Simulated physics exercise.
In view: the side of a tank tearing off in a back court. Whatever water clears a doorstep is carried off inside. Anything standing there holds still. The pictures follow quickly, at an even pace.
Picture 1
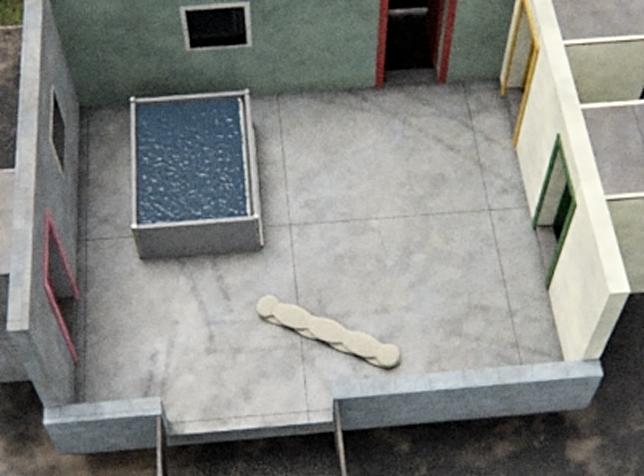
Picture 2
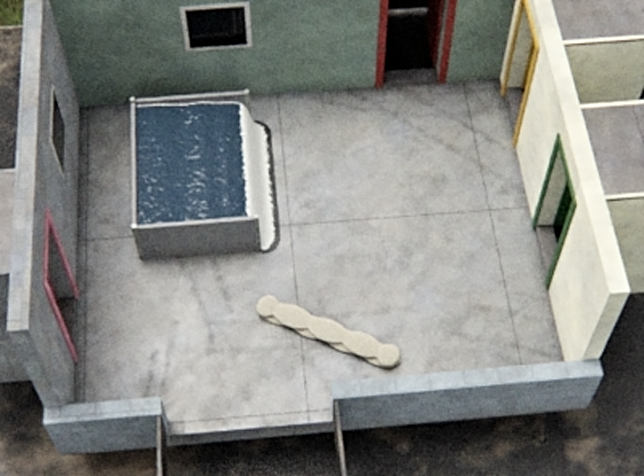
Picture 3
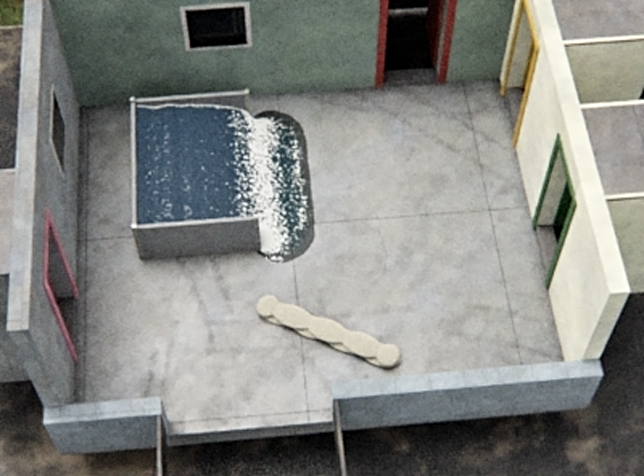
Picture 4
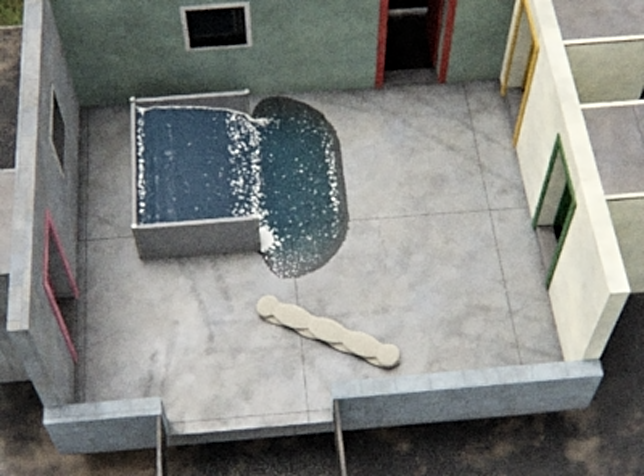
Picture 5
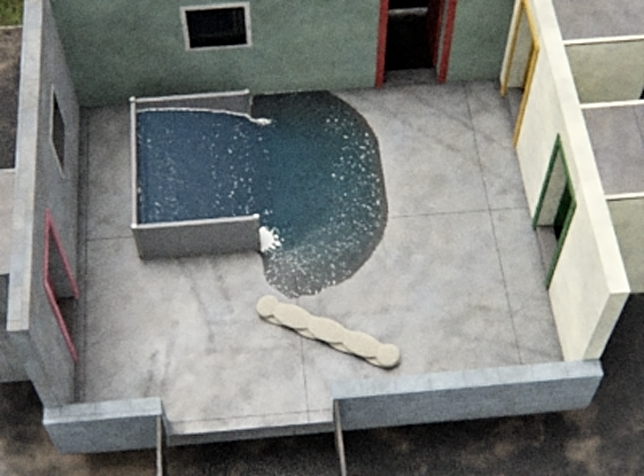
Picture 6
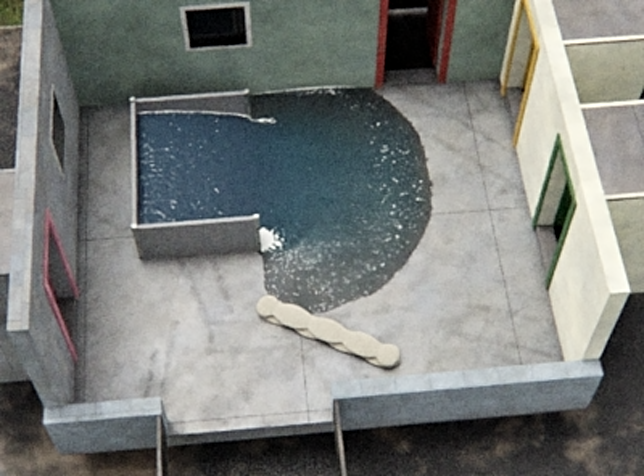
Dark blue water breaks out through the right side of an open grey tank in a walled concrete court, seen steadily from high above. A green wall with a window and a red-framed doorway stands behind, and a pale, lumpy roll lies across the floor in front. The water spills in a white, foaming band, then spreads rightward and forward in a widening rounded sheet, reaching the roll's left end.
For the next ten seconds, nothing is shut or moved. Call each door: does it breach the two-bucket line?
Calls: The pink door does not breach it; the green door breaches it; the yellow door breaches it; the red door breaches it.
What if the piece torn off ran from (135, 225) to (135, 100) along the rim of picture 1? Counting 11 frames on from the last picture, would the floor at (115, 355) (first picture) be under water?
Submerged.
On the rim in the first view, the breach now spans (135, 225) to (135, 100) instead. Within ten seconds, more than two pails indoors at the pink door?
I'd say the pink door crosses the line.
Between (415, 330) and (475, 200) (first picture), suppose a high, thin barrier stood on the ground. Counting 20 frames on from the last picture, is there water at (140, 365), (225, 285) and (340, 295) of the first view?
Point by point: First not reached, second not reached, third submerged.
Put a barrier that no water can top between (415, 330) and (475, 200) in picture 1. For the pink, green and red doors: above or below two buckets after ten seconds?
So here's the picture: Pink doesn't get there, green doesn't get there, and red gets past it.
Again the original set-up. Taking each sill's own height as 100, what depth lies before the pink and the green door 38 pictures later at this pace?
The first sits near 0 in a hundred and the second near 90 in a hundred.
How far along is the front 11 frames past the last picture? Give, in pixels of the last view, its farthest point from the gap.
Estimated pixel: (565, 385).
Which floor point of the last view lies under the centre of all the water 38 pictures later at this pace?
About (398, 245).
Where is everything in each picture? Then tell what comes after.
Still water in the open tank at (193, 160), in the first picture.
The front is at (264, 250), out from the gap at (251, 174), in the second picture.
The front is at (276, 116), out from the gap at (251, 176), in the third picture.
Water pours out at (252, 177) and has run to (290, 103), in the fourth picture.
Water pours out at (252, 178) and has run to (339, 103), in the fifth picture.
Water pours out at (252, 178) and has run to (413, 137), in the sixth picture.
A moment on, water covers 50 % of the floor; the pink door not reached, the green door wet at the sill, nothing in, the yellow door wet at the sill, nothing in, the red door wet at the sill, nothing in.
Next, water covers 60 % of the floor; the pink door not reached, the green door over two buckets in, the yellow door over two buckets in, the red door under two buckets in.
Then, water covers 60 % of the floor; the pink door not reached, the green door over two buckets in, the yellow door far over two buckets in, the red door over two buckets in.
Later, water covers 80 % of the floor; the pink door not reached, the green door over two buckets in, the yellow door far over two buckets in, the red door far over two buckets in.
In the end, water covers 95 % of the floor; the pink door under two buckets in, the green door over two buckets in, the yellow door far over two buckets in, the red door far over two buckets in.
